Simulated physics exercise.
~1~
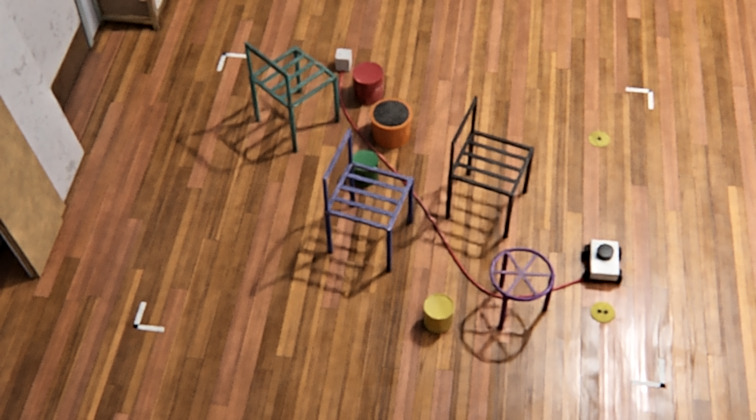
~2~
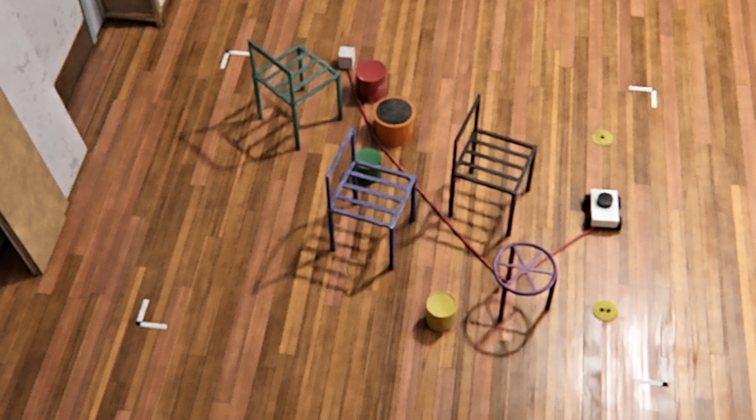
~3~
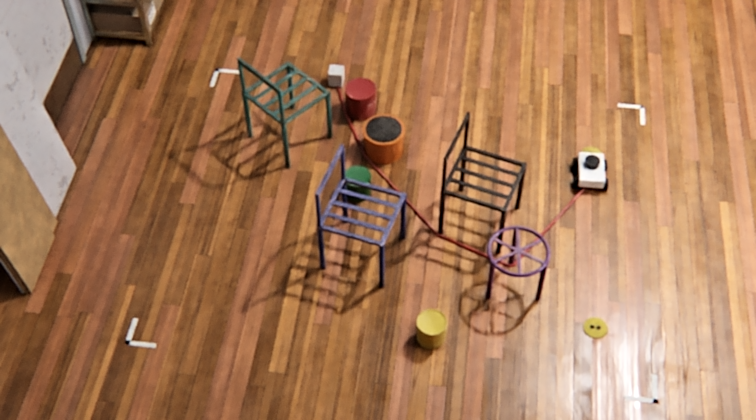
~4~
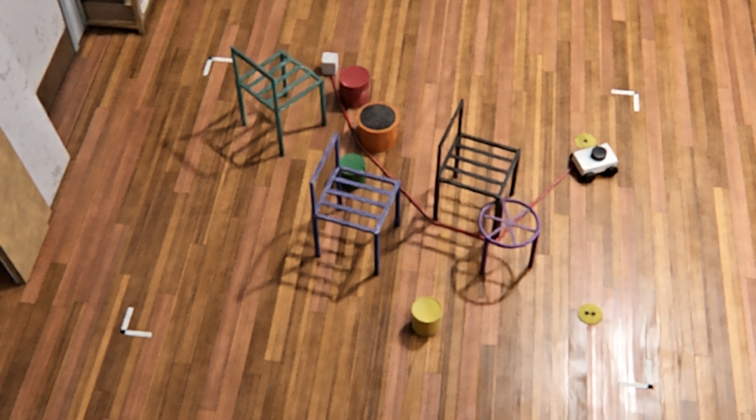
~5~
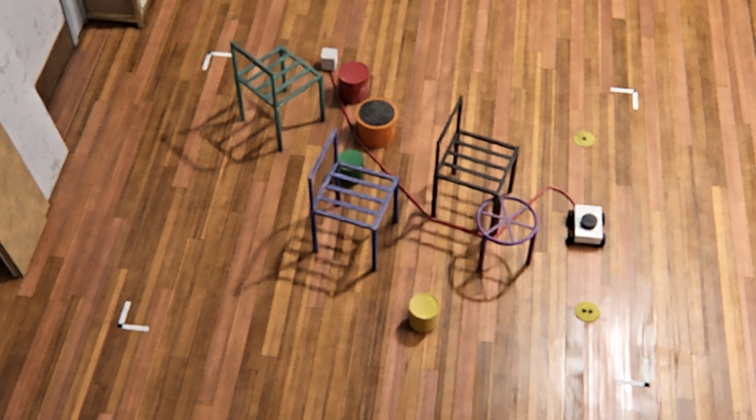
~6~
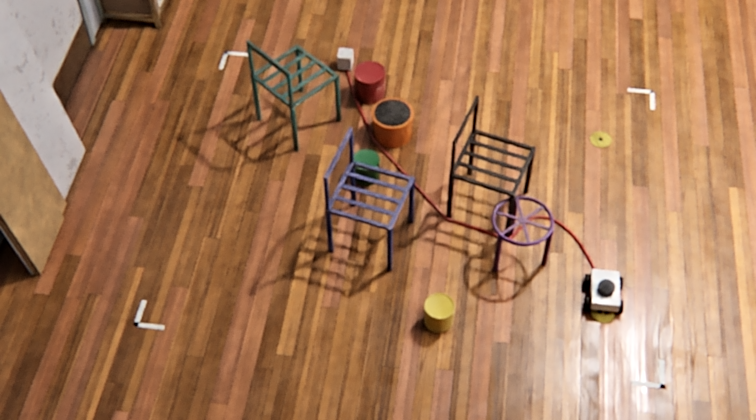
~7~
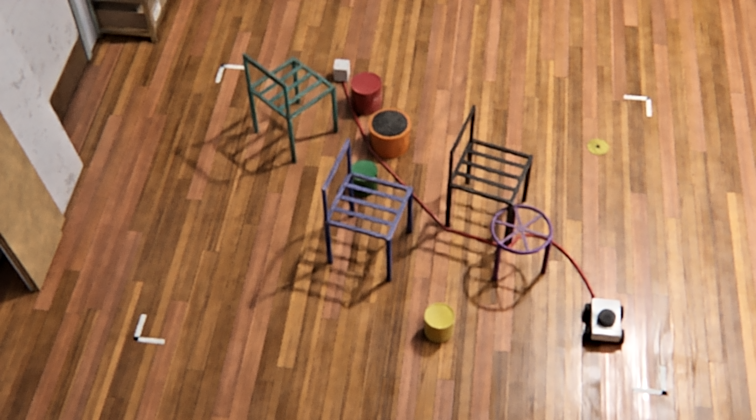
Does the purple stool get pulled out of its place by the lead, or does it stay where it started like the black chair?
The purple stool is pulled out of its place, shifting a short way up the floor toward the black chair. The black chair keeps its place and the yellow bucket hardly stirs.
